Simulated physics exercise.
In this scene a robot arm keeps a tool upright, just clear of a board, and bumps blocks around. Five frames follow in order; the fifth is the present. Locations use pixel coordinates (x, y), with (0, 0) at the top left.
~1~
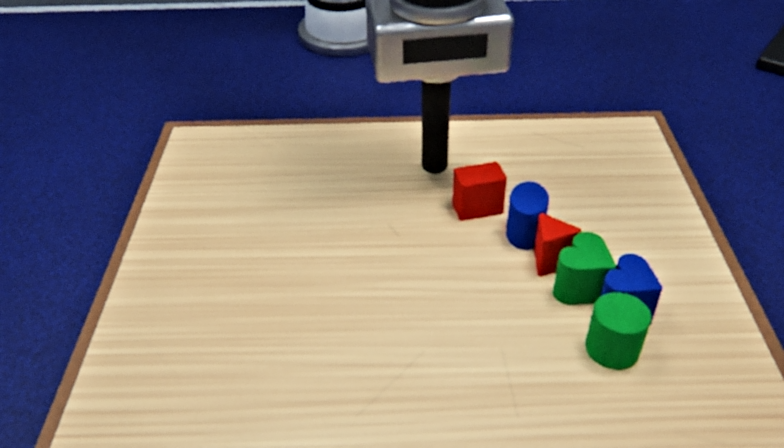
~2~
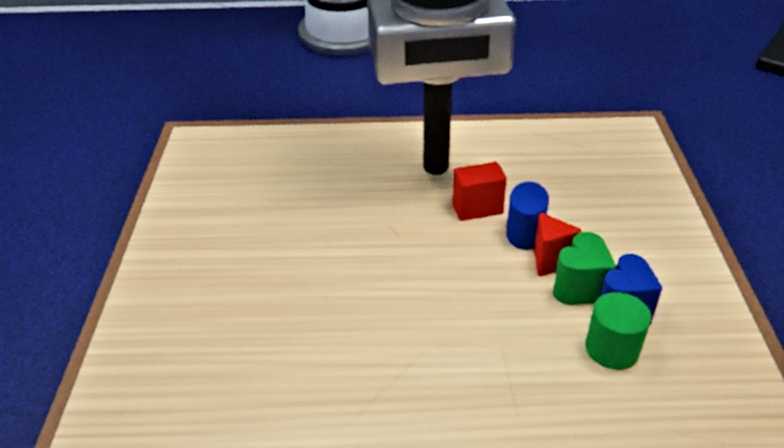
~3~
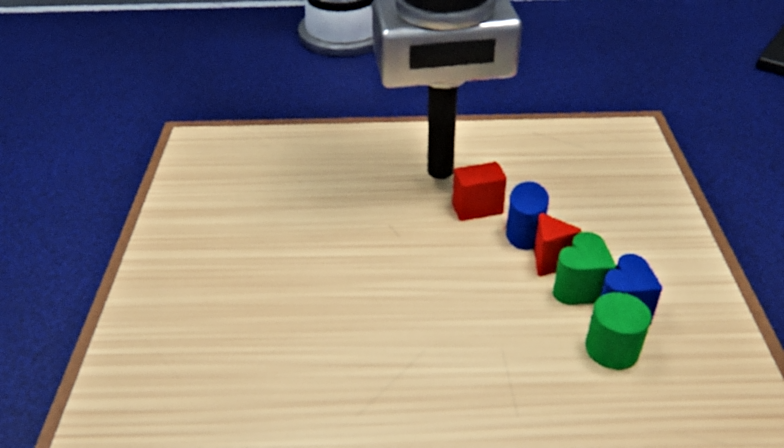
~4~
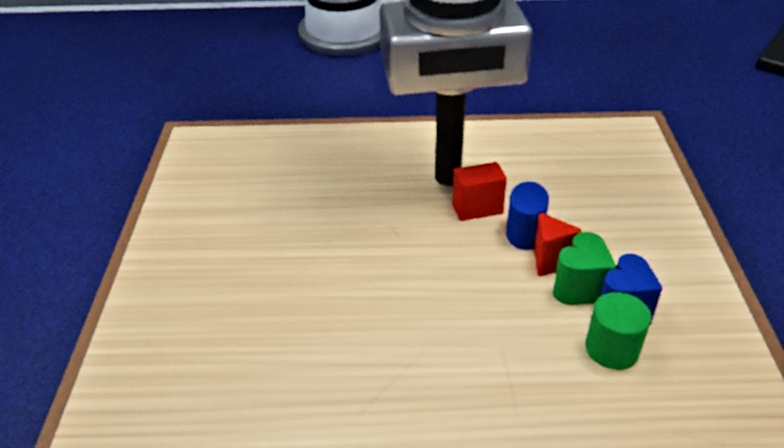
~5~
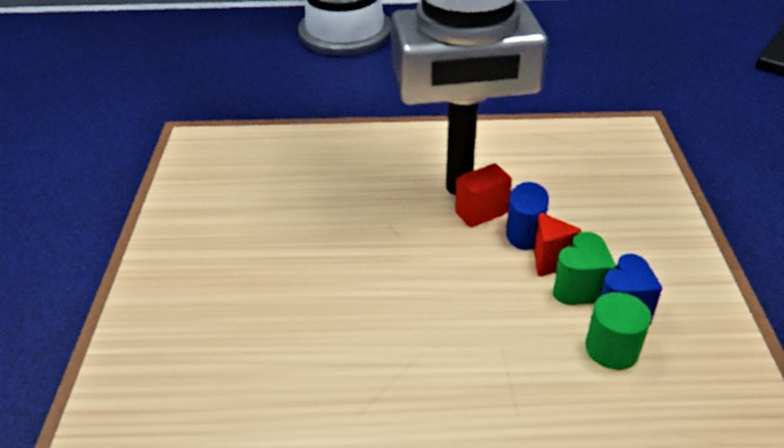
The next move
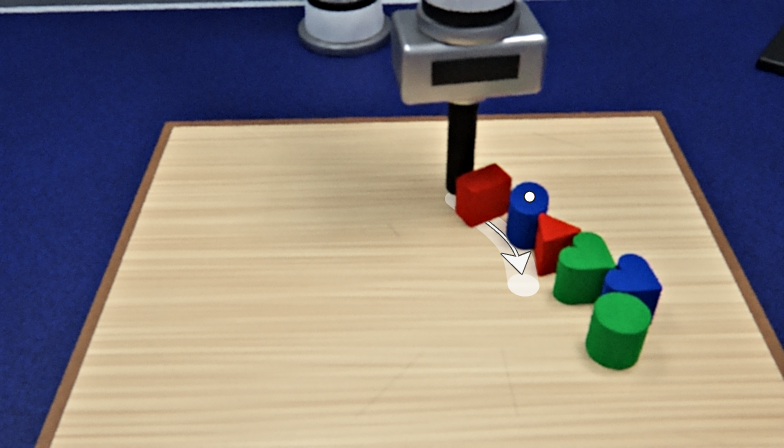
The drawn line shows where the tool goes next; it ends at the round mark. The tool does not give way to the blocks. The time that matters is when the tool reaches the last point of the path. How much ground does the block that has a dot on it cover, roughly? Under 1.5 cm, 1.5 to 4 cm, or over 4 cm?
It falls in the over 4 cm band.
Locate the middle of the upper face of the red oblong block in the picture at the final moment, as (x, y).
Its top middle is near (551, 206).
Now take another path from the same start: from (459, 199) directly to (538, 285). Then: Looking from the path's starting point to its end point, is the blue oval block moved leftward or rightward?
Over to the left.
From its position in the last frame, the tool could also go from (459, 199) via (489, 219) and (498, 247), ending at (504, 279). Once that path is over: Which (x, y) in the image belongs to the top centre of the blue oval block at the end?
Pixel (571, 207).
Path on the board, from (459, 199) over (488, 222) and (514, 250) to (523, 285); the dot is on the blue oval block.
On the path given first. One third of the way, tool at (489, 213); red oblong block at (522, 193), turned 50° anticlockwise; blue oval block at (558, 205), turned 15° clockwise; red triangular piece at (564, 233), turned 20° anticlockwise.
Two thirds of the way, tool at (516, 241); red oblong block at (550, 206), turned 60° anticlockwise; blue oval block at (588, 210), turned 15° anticlockwise; red triangular piece at (564, 234), turned 25° anticlockwise; green heart at (592, 253).
At the end, tool at (525, 275); red oblong block at (551, 206), turned 60° anticlockwise; blue oval block at (589, 209), turned 15° anticlockwise; red triangular piece at (563, 235), turned 25° anticlockwise; green heart at (592, 254).
